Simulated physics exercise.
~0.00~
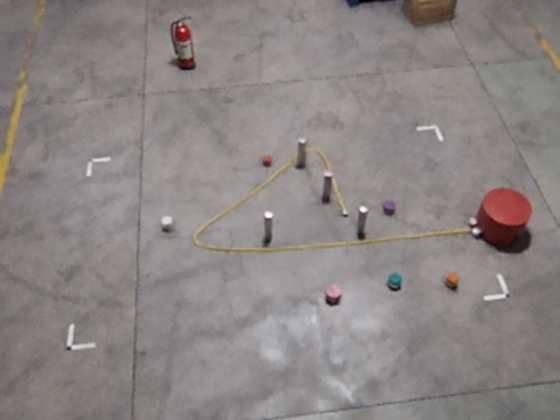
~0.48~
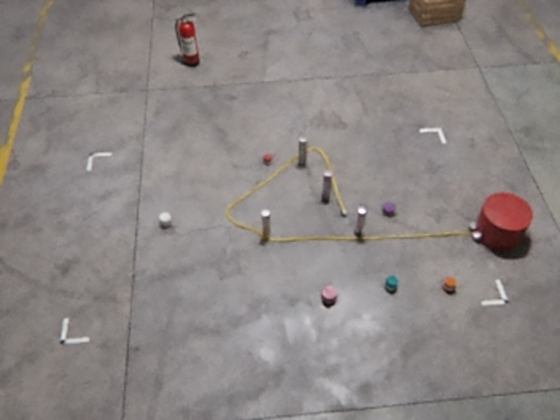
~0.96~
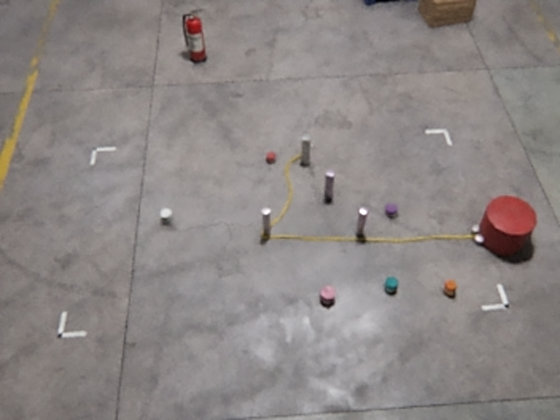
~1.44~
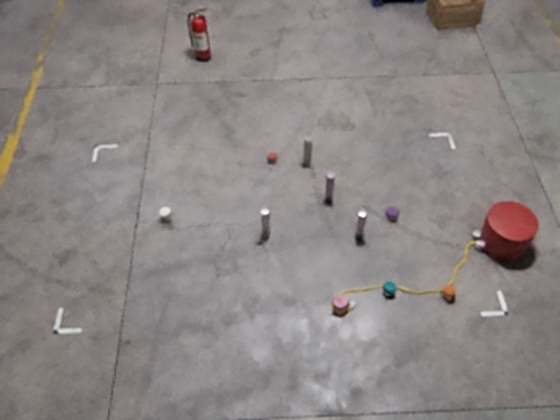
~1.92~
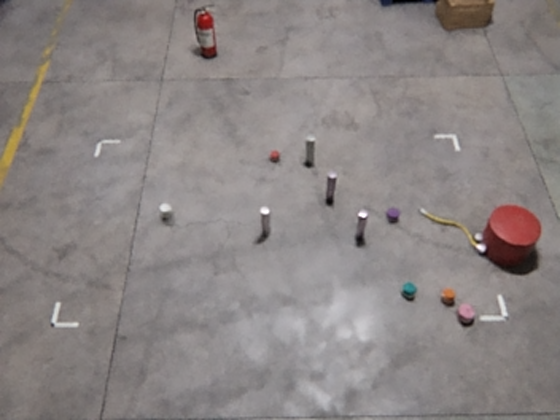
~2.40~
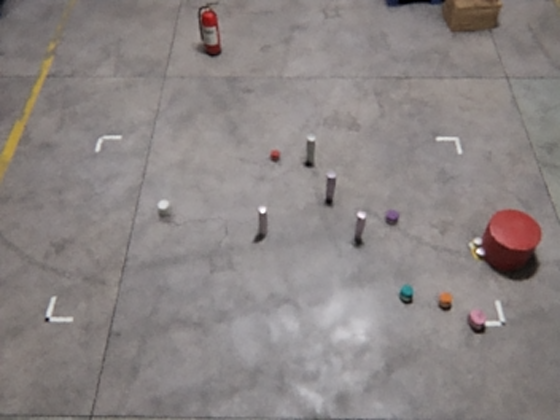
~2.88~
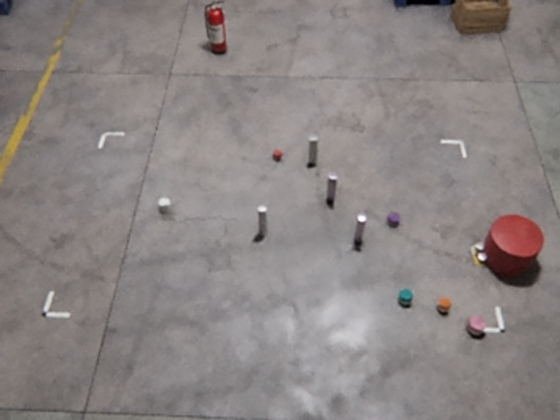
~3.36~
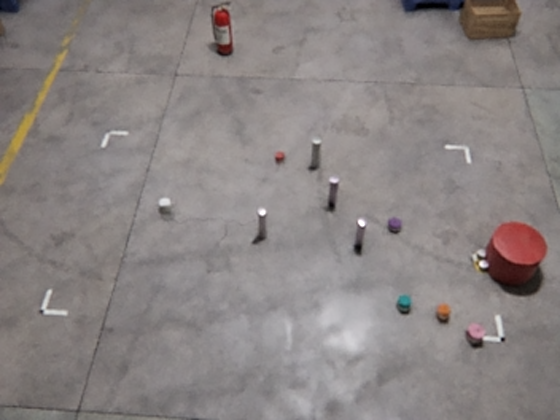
The video shows a yellow cord being drawn in toward a red drum on a concrete floor, slipping past upright posts and small coloured containers, dragging the pink one rightward and nudging the teal one slightly right, until only a short end remains beside the drum.
